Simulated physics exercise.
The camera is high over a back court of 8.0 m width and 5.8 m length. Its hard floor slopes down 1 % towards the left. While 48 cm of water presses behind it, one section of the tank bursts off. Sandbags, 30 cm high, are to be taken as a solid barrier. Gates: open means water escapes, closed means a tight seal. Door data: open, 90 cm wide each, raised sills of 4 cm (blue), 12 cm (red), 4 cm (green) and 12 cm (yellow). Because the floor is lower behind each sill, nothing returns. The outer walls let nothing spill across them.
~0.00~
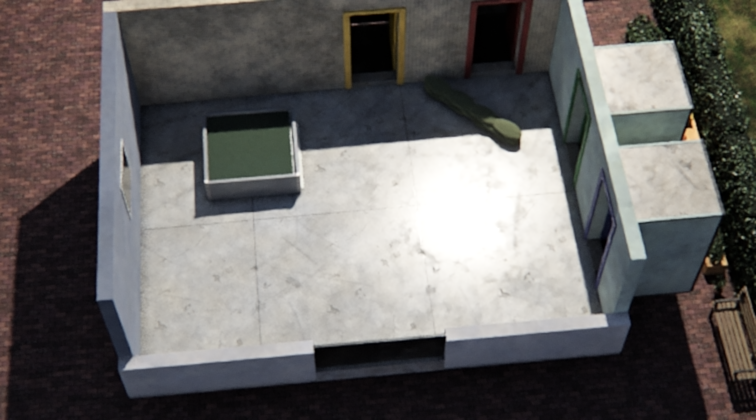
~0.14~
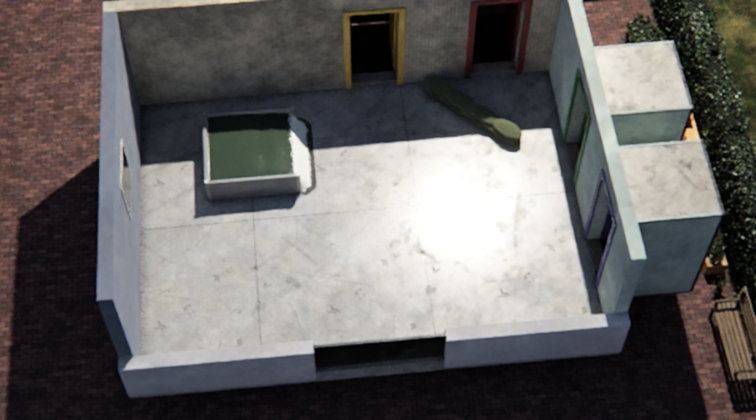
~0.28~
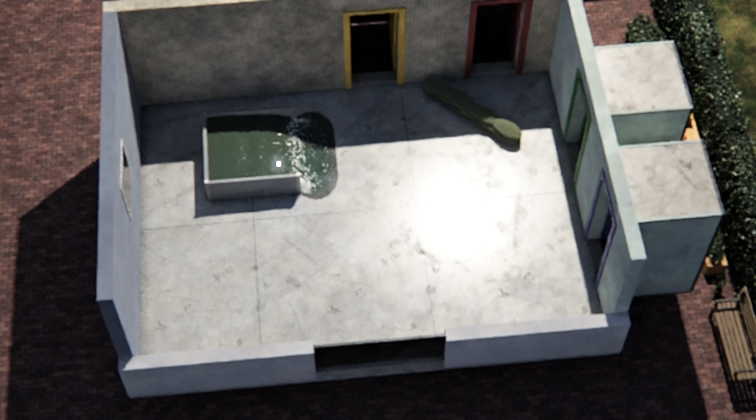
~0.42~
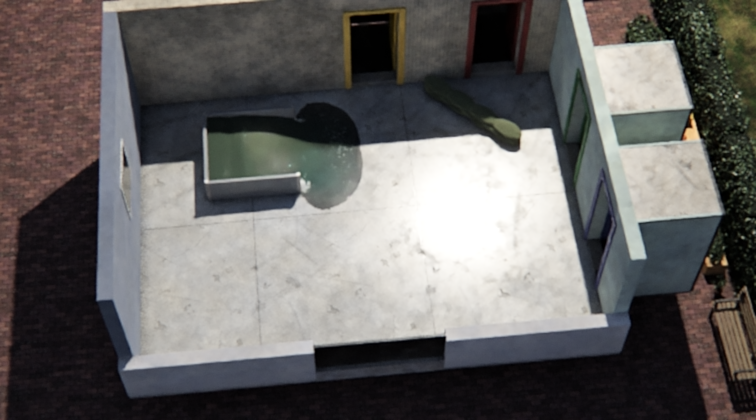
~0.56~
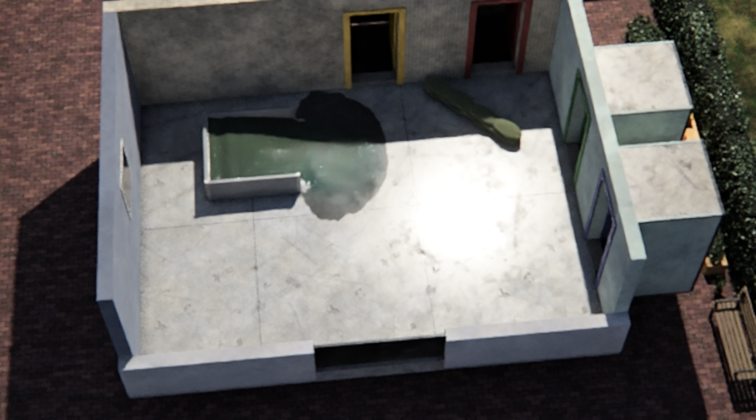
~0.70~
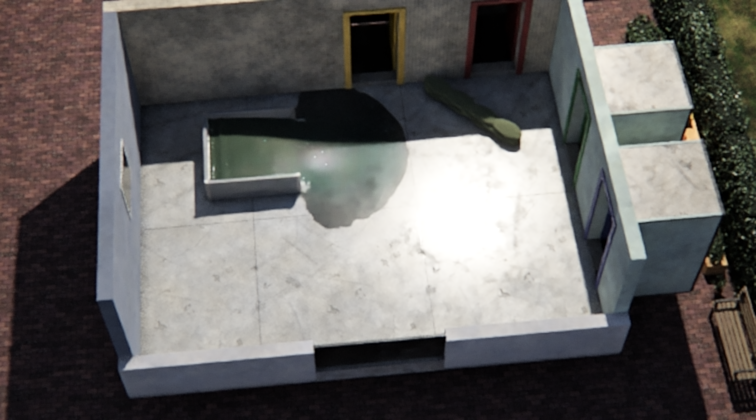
Green water sits still in a pale, low-walled tank on the left of a roofless, grey-floored court, seen from above. The tank's right side opens and water pours out, churning white at first, then spreads rightward across the floor in a widening, rounded dark-green sheet below the yellow-framed doorway.
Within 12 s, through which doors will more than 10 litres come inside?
One by one: At the blue door I expect the water to rise above the limit; at the red door I expect the water to hold within the limit; at the green door I expect the water to rise above the limit; at the yellow door I expect the water to hold within the limit.
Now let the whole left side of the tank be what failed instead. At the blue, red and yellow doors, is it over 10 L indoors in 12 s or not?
In that case, blue door: Less than that, red door: Less than that, yellow door: Less than that.
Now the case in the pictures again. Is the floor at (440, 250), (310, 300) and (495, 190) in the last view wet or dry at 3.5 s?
The first point is awash, the second is not yet hit and the third is awash.
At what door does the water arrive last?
Blue.
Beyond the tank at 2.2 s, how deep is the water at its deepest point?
Peak depth: Approx. 25 cm.
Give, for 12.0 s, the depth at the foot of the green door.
Depth: Approx. 1.0 cm.
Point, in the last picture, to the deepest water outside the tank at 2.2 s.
About (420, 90).
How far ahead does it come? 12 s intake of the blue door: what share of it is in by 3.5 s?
About 0%.
After 1.4 s water covers 20 % of the floor and is deepest (18 cm) near (306, 169); blue door not reached, red door not reached, green door not reached, yellow door 9 cm at the sill, 0 L in.
After 2.2 s water covers 30 % of the floor and is deepest (25 cm) near (420, 90); blue door not reached, red door 1 cm at the sill, 0 L in, green door 1 cm at the sill, 0 L in, yellow door 11 cm at the sill, 0 L in.
After 3.5 s water covers 40 % of the floor and is deepest (14 cm) near (567, 211); blue door 7 cm at the sill, 0 L in, red door 1 cm at the sill, 0 L in, green door 6 cm at the sill, 26 L in, yellow door 10 cm at the sill, 1 L in.
After 7.0 s water covers 60 % of the floor and is deepest (8 cm) near (521, 340); blue door 5 cm at the sill, 14 L in, red door 2 cm at the sill, 0 L in, green door 2 cm at the sill, 44 L in, yellow door 4 cm at the sill, 1 L in.
After 12.0 s water covers 85 % of the floor and is deepest (8 cm) near (142, 376); blue door 1 cm at the sill, 18 L in, red door 3 cm at the sill, 0 L in, green door 1 cm at the sill, 44 L in, yellow door 1 cm at the sill, 1 L in.
